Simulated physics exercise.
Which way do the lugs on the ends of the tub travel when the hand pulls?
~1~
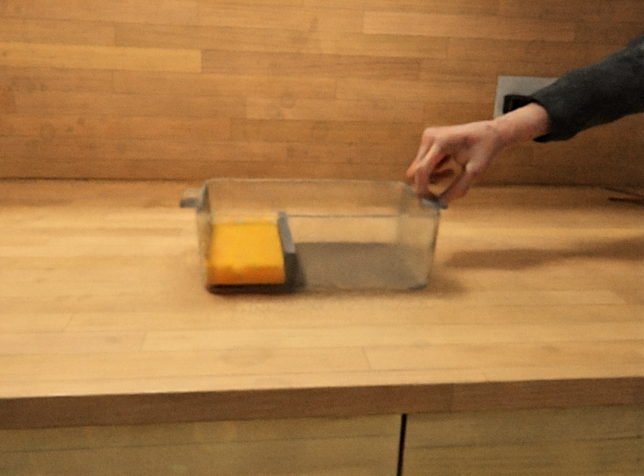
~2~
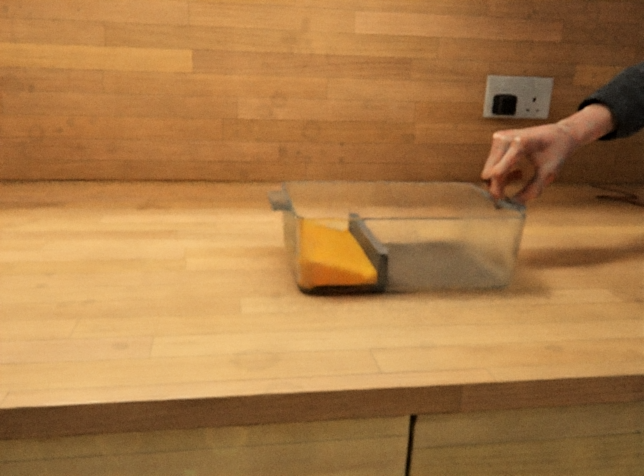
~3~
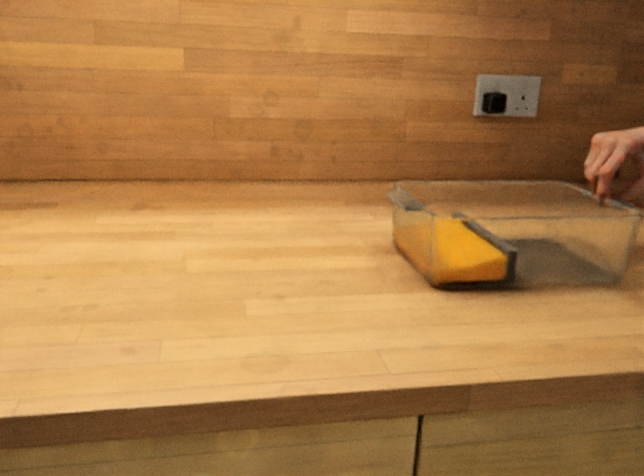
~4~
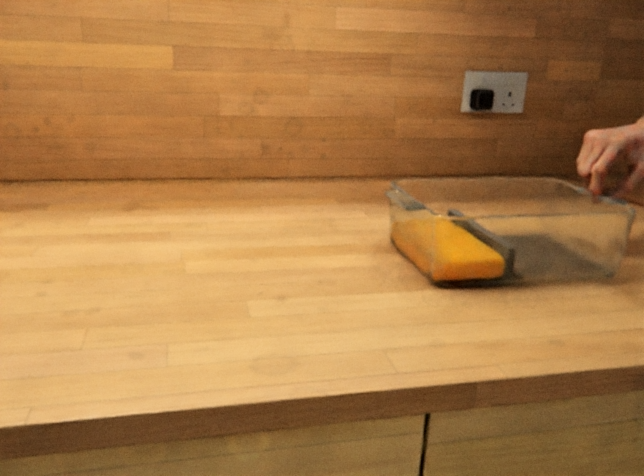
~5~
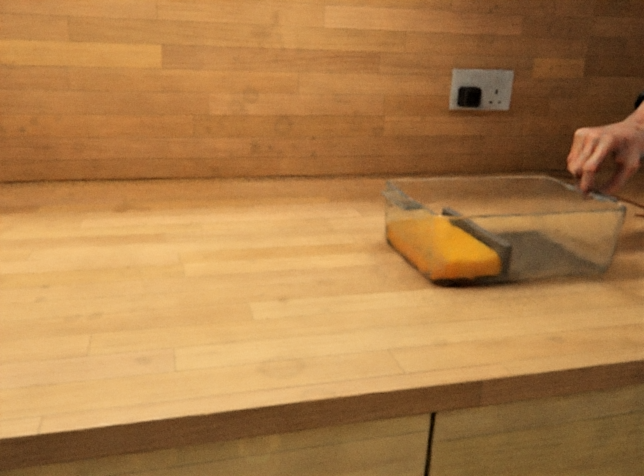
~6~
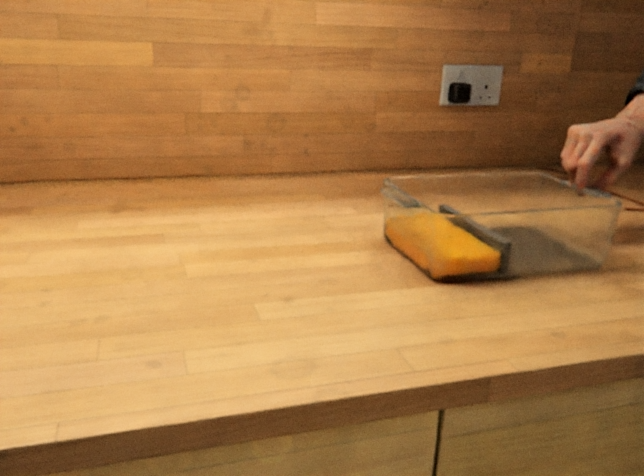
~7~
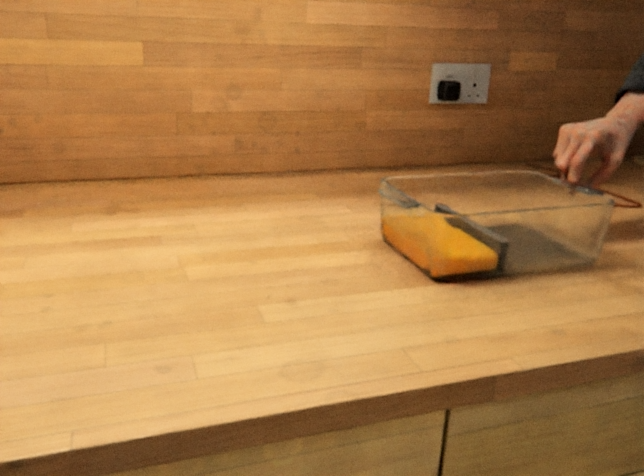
The lugs move to the right along with the tub.
